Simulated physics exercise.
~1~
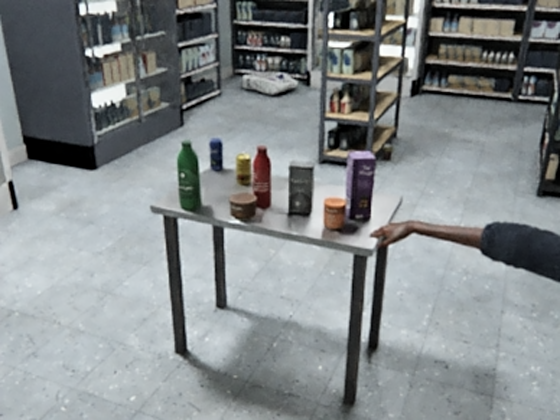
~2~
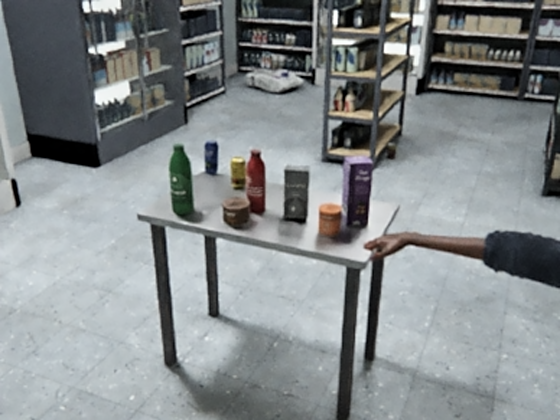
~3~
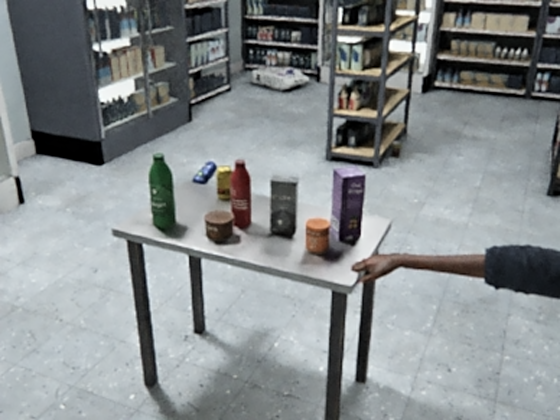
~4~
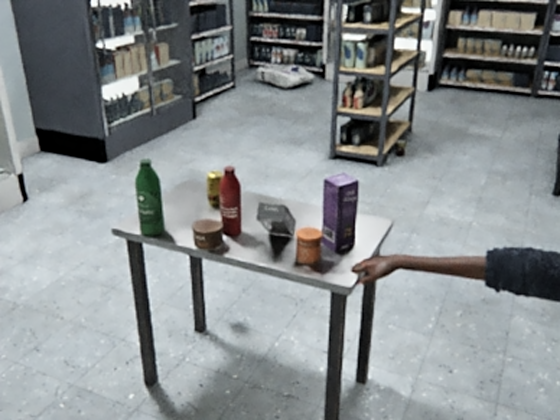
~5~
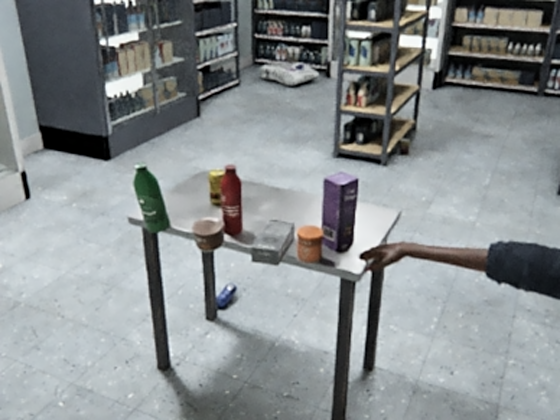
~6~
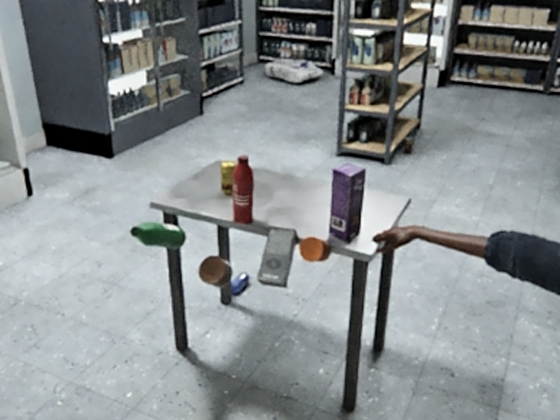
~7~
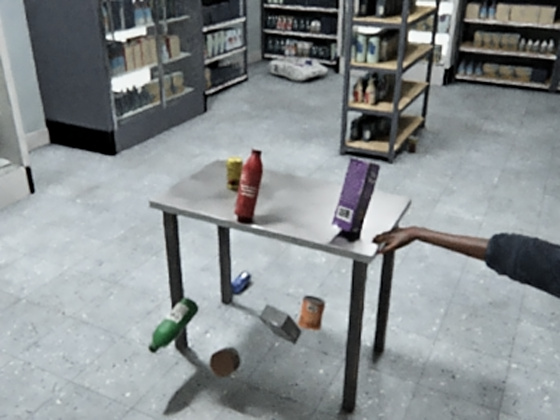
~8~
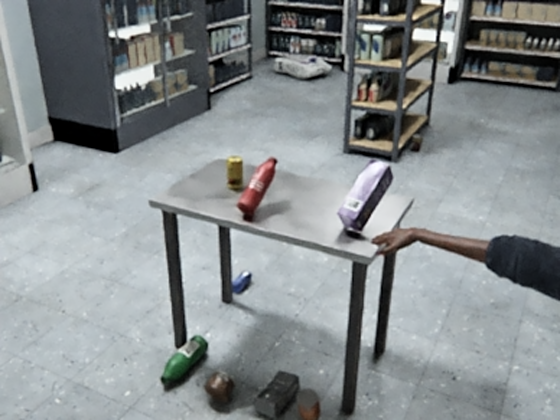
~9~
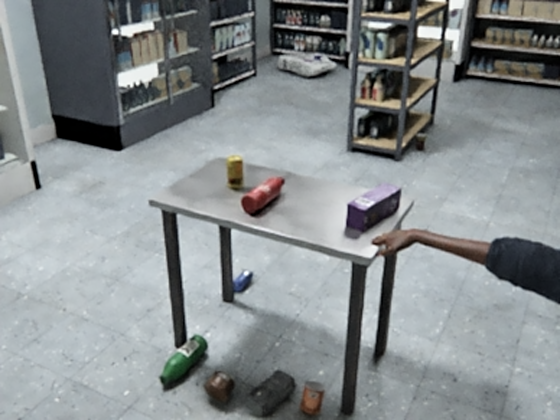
A hand jerks a table, dropping five items to the floor and toppling two on top.
